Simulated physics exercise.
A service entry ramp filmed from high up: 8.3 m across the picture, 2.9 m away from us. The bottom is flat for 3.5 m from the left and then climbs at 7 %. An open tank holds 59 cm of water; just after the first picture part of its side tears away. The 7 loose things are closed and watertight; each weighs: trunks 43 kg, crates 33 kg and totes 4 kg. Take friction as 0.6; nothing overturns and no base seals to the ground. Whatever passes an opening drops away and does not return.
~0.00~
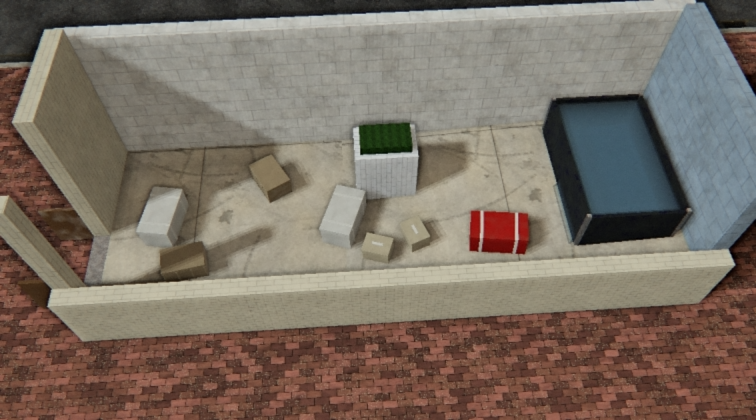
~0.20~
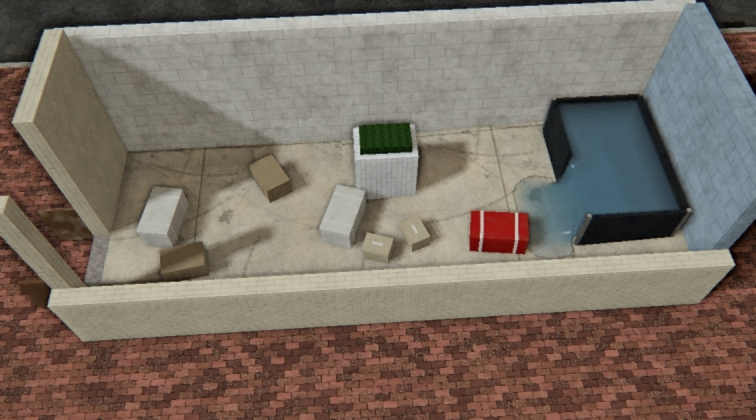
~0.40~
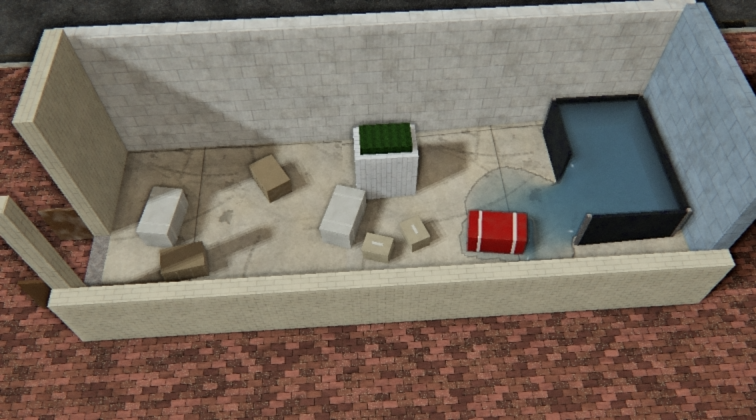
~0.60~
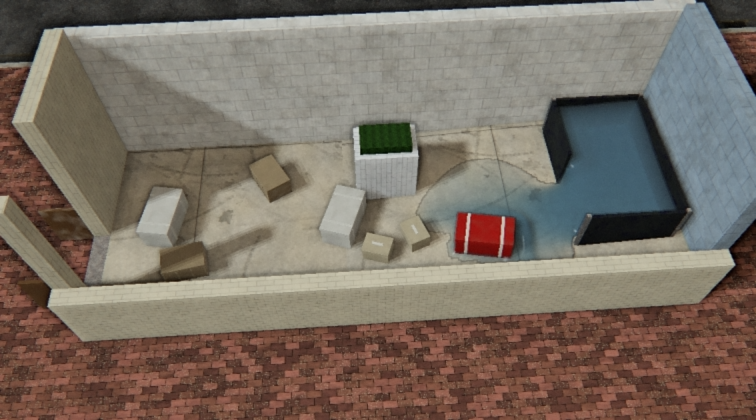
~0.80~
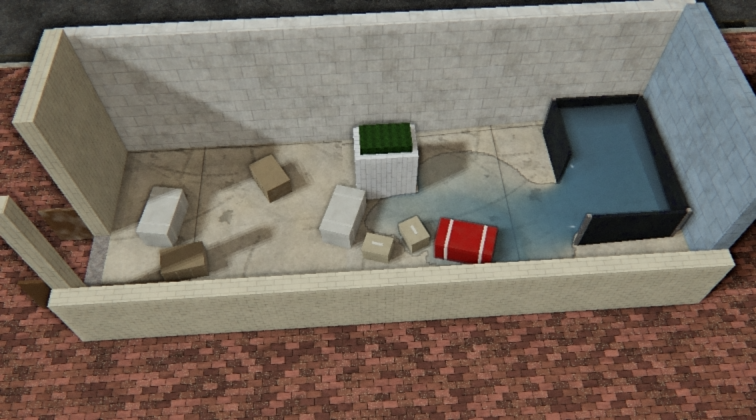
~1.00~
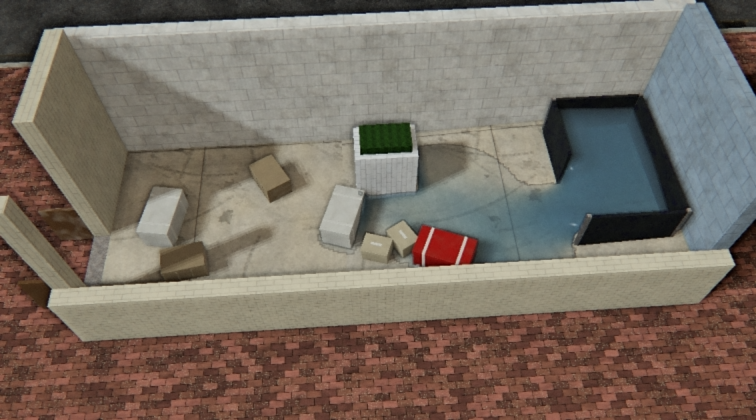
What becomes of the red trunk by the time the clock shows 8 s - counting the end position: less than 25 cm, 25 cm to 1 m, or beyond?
Red trunk ends far away.
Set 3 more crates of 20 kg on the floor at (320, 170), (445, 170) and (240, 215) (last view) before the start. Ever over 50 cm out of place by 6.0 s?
In that order: Less, less, past it.
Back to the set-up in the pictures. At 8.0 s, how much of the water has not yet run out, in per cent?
About 68 per cent.
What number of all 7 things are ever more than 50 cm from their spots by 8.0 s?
6 of them.
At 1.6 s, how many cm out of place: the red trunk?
Roughly 200 cm by then.
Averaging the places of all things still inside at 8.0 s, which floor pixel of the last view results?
At about (210, 199).
After 1.6 s the red trunk is near (362, 261), 2.0 m from its start, aground; 0 of 7 are out; 1 afloat.
After 3.6 s the red trunk is near (130, 270), 5.1 m from its start, afloat; 2 of 7 are out; 3 afloat.
After 5.6 s the red trunk has gone out; 4 of 7 are out; 2 afloat.
After 8.0 s the red trunk has gone out; 4 of 7 are out; 0 afloat.
